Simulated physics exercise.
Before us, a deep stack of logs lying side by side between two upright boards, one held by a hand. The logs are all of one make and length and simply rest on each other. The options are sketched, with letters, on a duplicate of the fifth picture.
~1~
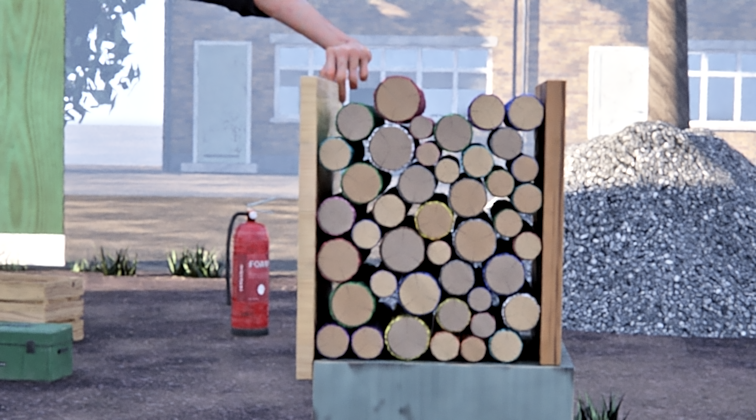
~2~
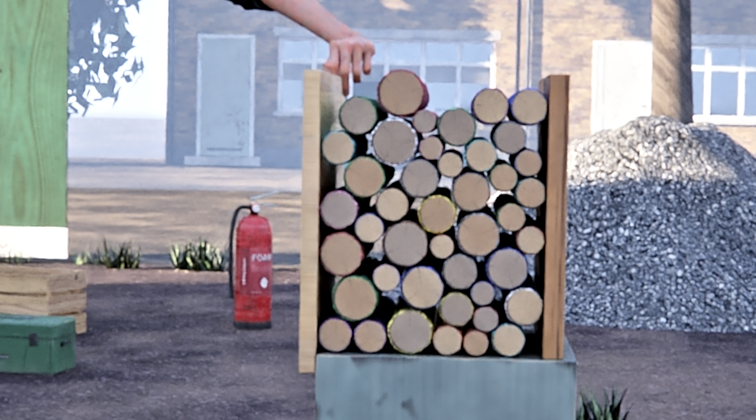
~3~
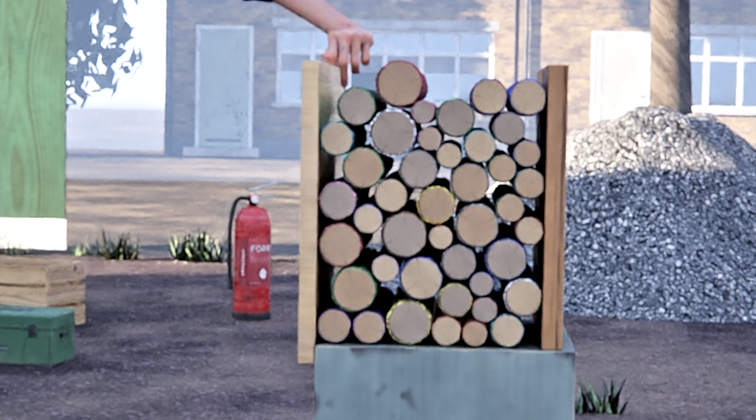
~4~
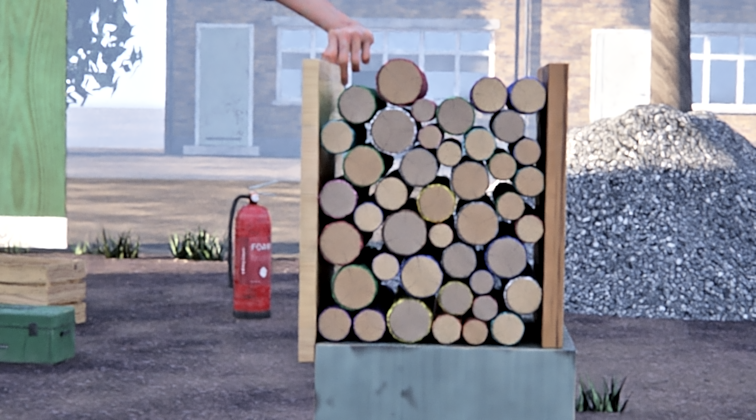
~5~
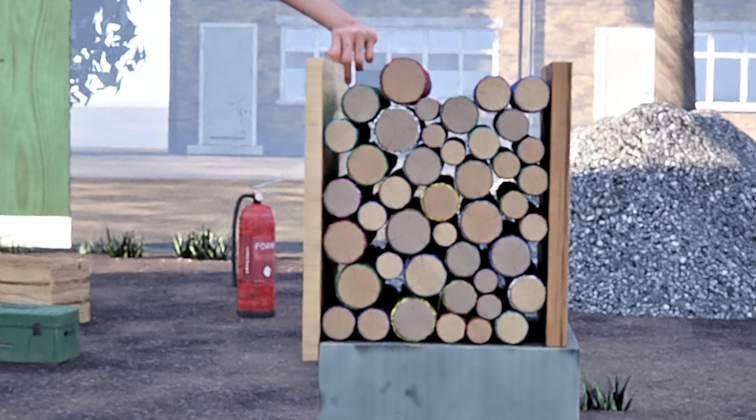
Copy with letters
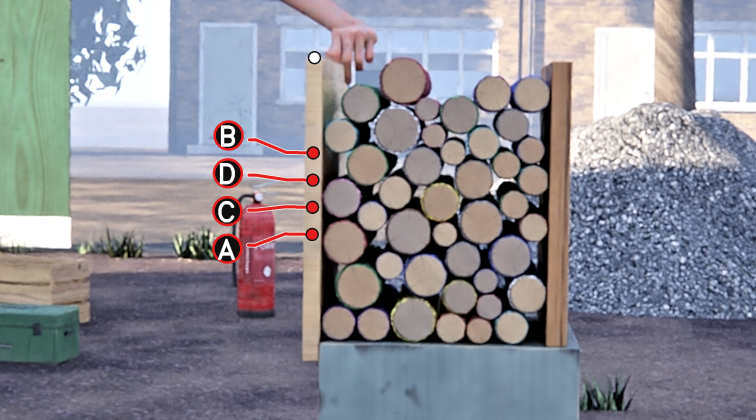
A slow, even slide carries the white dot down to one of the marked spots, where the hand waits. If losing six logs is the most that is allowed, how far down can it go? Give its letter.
The lowest mark that will do is C.
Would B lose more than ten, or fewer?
Fewer than ten.
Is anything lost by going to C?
Yes, at C.
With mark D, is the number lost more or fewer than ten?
At D, fewer than ten.
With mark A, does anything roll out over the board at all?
At A: Yes.
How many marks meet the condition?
The number is three.
On the marked copy, A at (312, 235); B at (313, 153); C at (313, 208); D at (313, 180); the white dot at (315, 58).
With C. Early on, top of the board (322, 122).
Further on, top of the board (321, 197).
At the end, top of the board (321, 207), three out over the board.
As for the rest, A more than six out over the board; B none out over the board; D none out over the board.
